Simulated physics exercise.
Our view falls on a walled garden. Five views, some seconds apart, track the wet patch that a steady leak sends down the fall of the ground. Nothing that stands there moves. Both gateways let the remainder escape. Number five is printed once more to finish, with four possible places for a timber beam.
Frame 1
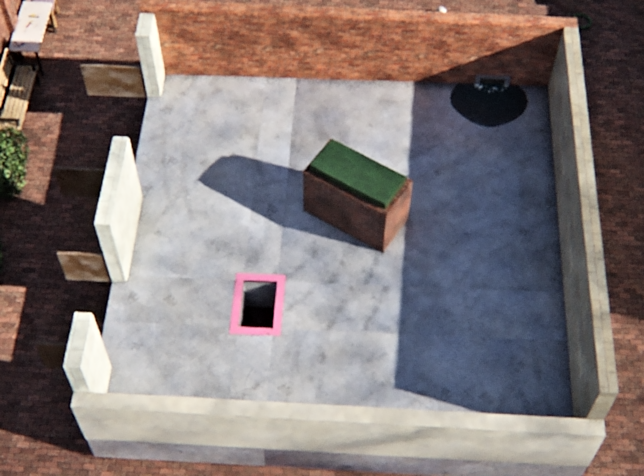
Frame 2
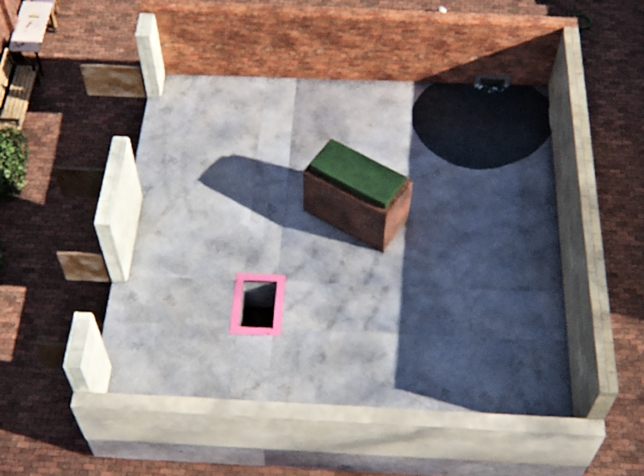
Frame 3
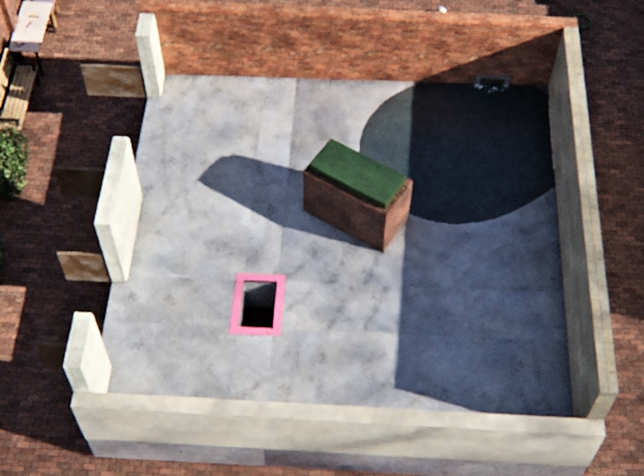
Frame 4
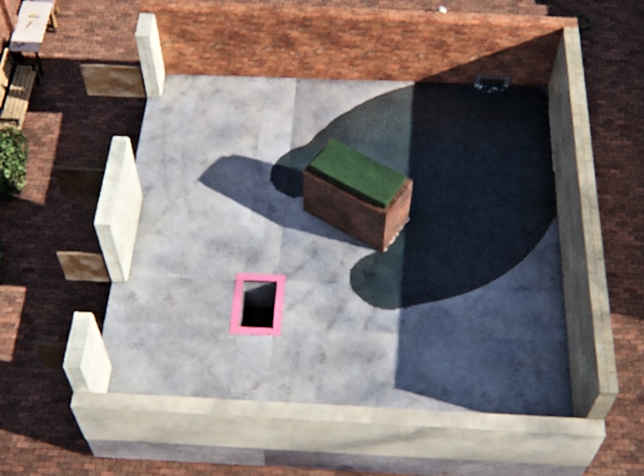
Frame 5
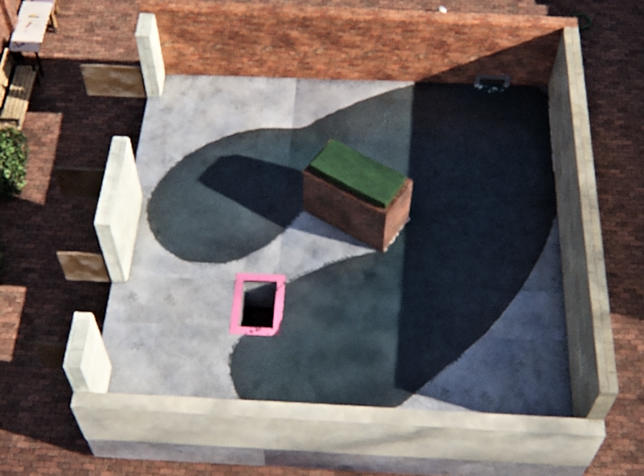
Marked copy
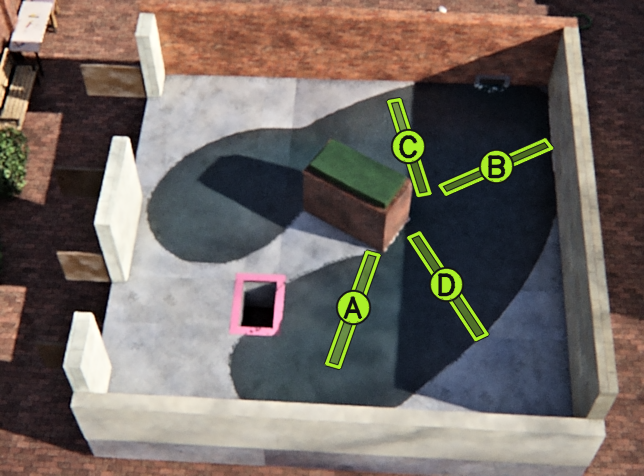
The video shows a walled courtyard where a dark wet patch spreads from the upper right corner across the pale floor, flowing around both sides of a green-topped brick block and extending toward the left and lower walls.
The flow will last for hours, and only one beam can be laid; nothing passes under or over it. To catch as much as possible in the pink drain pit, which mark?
Choose C.
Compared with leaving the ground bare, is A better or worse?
Worse.
On the marked copy, A from (332, 365) to (372, 253); B from (443, 189) to (548, 144); C from (394, 100) to (424, 194); D from (414, 235) to (481, 336).
Choosing A, next to none of the stream goes into the pink drain pit, about 99 % out by the gates.
Choosing B, about 2 % of the stream goes into the pink drain pit, about 97 % out by the gates.
Choosing C, about 7 % of the stream goes into the pink drain pit, about 92 % out by the gates.
Choosing D, about 2 % of the stream goes into the pink drain pit, about 97 % out by the gates.
